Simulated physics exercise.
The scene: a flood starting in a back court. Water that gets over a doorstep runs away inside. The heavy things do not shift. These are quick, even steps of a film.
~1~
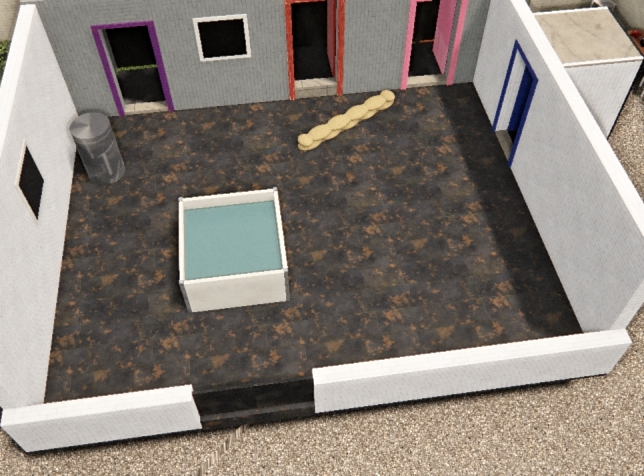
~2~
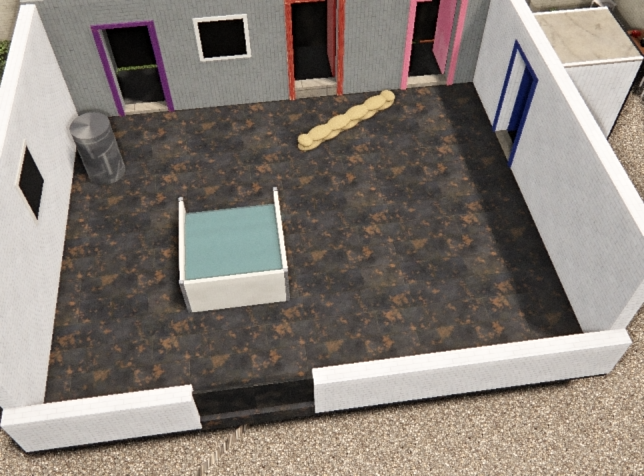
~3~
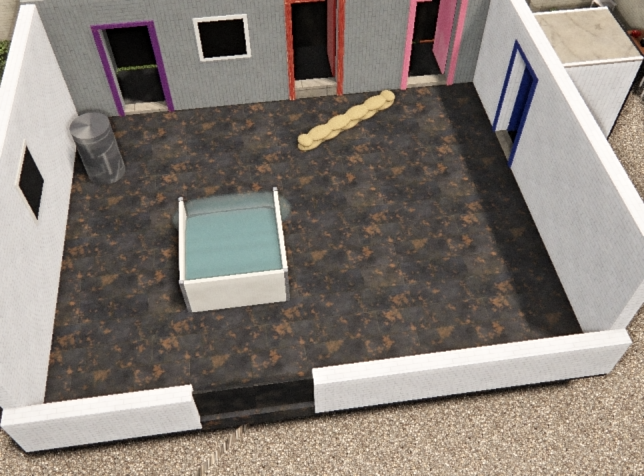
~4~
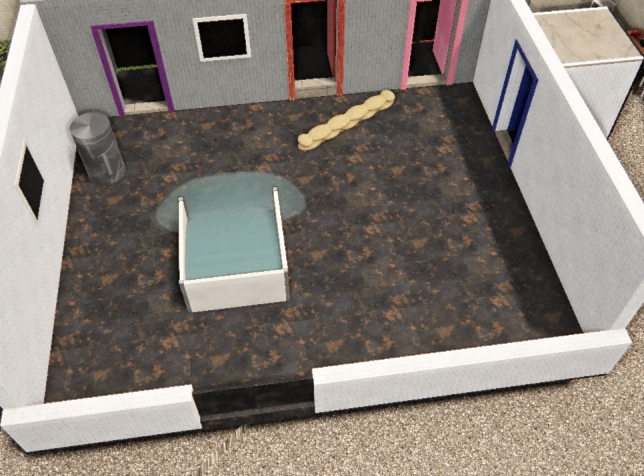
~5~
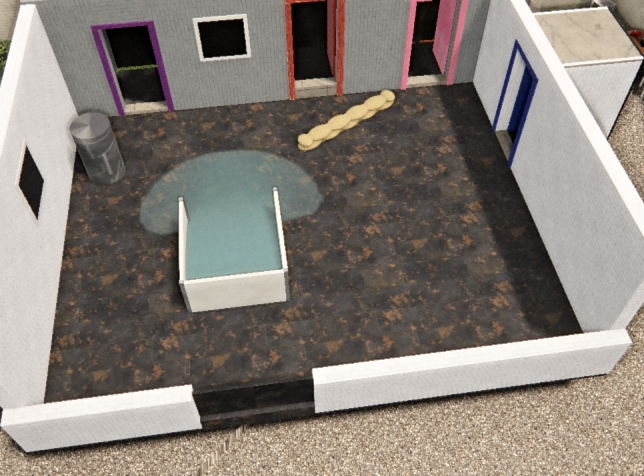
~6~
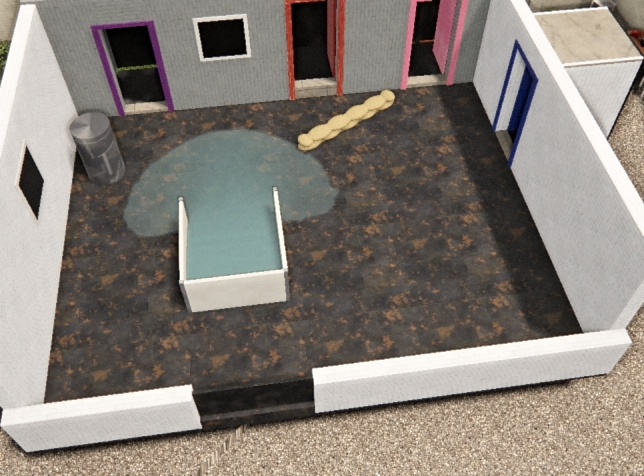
The clip shows a white-walled open tank of blue-green water in a dark-floored court; its far side disappears, and water pours out through the gap, spreading across the floor in a widening rounded pool toward the back wall.
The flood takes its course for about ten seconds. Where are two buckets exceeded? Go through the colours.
The red door holds within the limit; the blue door holds within the limit; the purple door floods; the pink door holds within the limit.
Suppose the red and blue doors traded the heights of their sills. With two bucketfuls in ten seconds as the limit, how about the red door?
In short: The red one goes over.
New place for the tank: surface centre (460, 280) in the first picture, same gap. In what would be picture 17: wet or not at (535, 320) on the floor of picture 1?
Answer: Clear.
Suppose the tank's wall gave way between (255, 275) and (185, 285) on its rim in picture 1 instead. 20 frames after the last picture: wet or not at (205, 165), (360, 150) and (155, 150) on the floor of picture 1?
In turn: Not flooded, dry, not flooded.
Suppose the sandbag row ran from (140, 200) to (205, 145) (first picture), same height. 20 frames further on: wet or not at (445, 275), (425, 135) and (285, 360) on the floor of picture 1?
One after the other: Dry, under water, dry.
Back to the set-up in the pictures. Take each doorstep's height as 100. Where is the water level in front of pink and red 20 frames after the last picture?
About 60 and 40 per cent.
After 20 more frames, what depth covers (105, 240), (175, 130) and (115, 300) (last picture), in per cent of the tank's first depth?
About 0, 16 and 0 per cent.
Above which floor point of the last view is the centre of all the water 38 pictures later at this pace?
Around (249, 162).
A moment on, water covers 25 % of the floor; the red door wet at the sill, nothing in, the blue door not reached, the purple door under two buckets in, the pink door not reached.
Next, water covers 30 % of the floor; the red door wet at the sill, nothing in, the blue door not reached, the purple door over two buckets in, the pink door not reached.
Then, water covers 40 % of the floor; the red door wet at the sill, nothing in, the blue door not reached, the purple door far over two buckets in, the pink door wet at the sill, nothing in.
Later, water covers 60 % of the floor; the red door wet at the sill, nothing in, the blue door under two buckets in, the purple door far over two buckets in, the pink door wet at the sill, nothing in.
In the end, water covers 85 % of the floor; the red door wet at the sill, nothing in, the blue door under two buckets in, the purple door far over two buckets in, the pink door wet at the sill, nothing in.
